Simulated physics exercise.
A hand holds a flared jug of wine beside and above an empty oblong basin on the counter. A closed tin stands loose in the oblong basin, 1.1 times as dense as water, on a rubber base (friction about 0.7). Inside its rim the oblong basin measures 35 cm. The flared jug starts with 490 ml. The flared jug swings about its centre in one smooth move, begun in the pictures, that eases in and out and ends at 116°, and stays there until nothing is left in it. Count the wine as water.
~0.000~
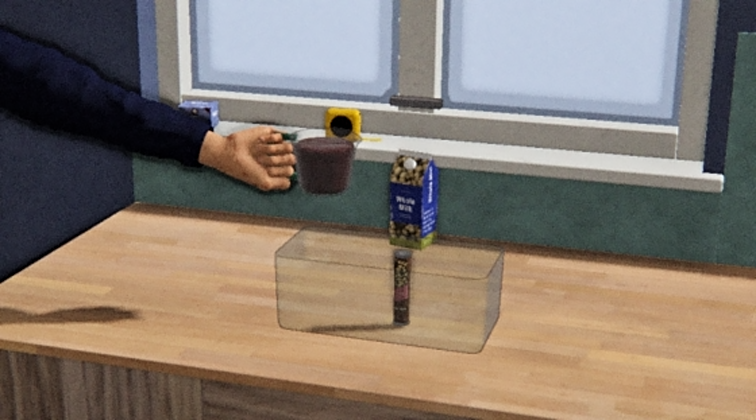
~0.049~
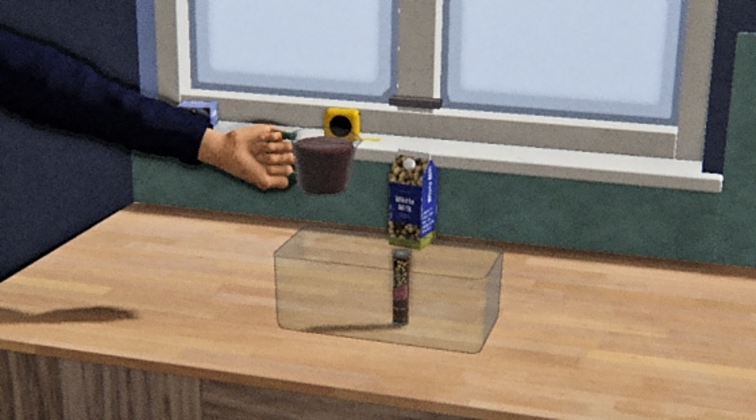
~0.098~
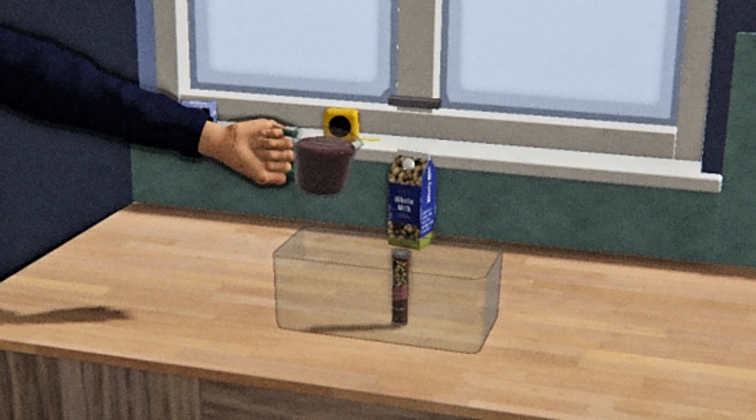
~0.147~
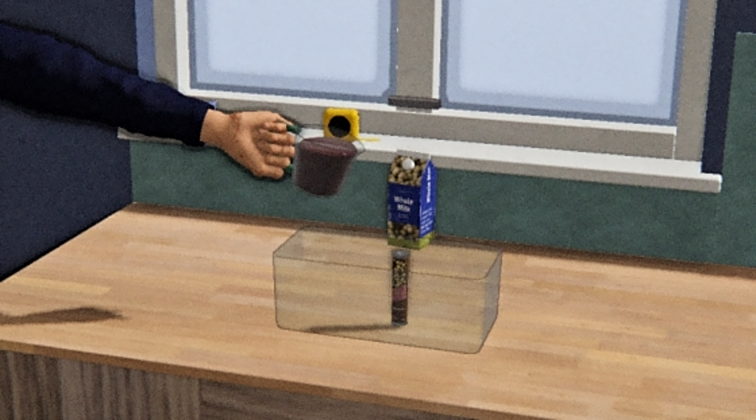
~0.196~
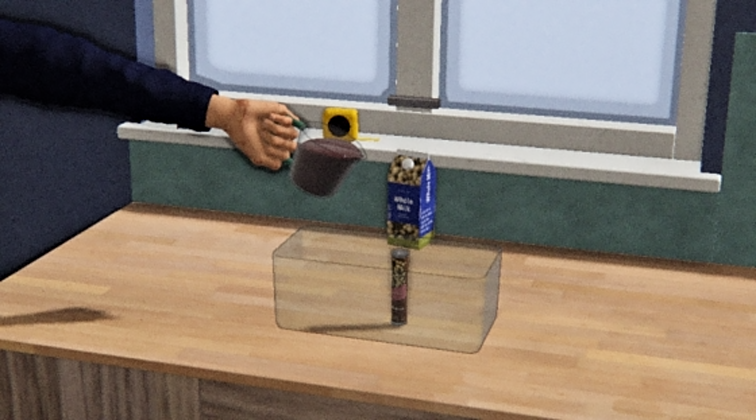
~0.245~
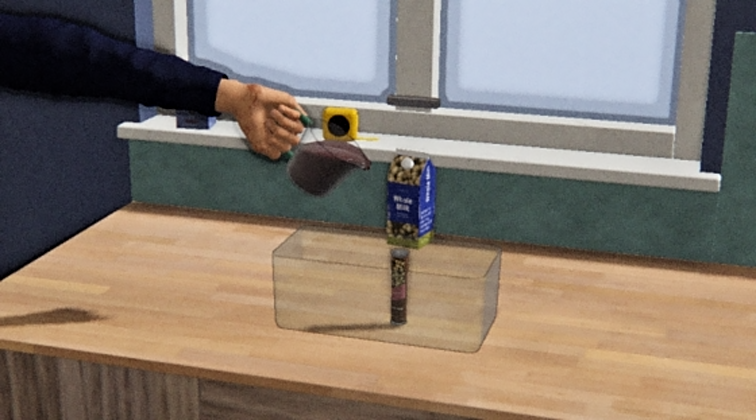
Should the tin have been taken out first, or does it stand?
It topples.
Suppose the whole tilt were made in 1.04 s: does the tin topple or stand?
The tin falls.
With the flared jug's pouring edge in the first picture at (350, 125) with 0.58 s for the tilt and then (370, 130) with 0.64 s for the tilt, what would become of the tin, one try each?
First it goes over; then it goes over.
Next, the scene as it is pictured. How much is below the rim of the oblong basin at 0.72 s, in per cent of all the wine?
About 94 per cent.
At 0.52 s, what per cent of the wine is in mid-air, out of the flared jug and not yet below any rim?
About 34 per cent.
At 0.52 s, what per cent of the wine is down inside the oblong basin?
Near 36 in a hundred.
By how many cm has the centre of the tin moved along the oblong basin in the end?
About 9.0 cm.
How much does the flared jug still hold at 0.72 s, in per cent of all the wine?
Near 1 in a hundred.
After 0.52 s the tilt is 104° and 31 per cent is still to pour; the tin stands where it began.
After 0.72 s the tilt is 116° and 1 per cent is still to pour; the tin leans 7°.
After 0.92 s the tilt is 116° and 0 per cent is still to pour; the tin leans 59°.
After 1.15 s the tilt is 116° and 0 per cent is still to pour; the tin lies on its side.
In the end the tin lies on its side.
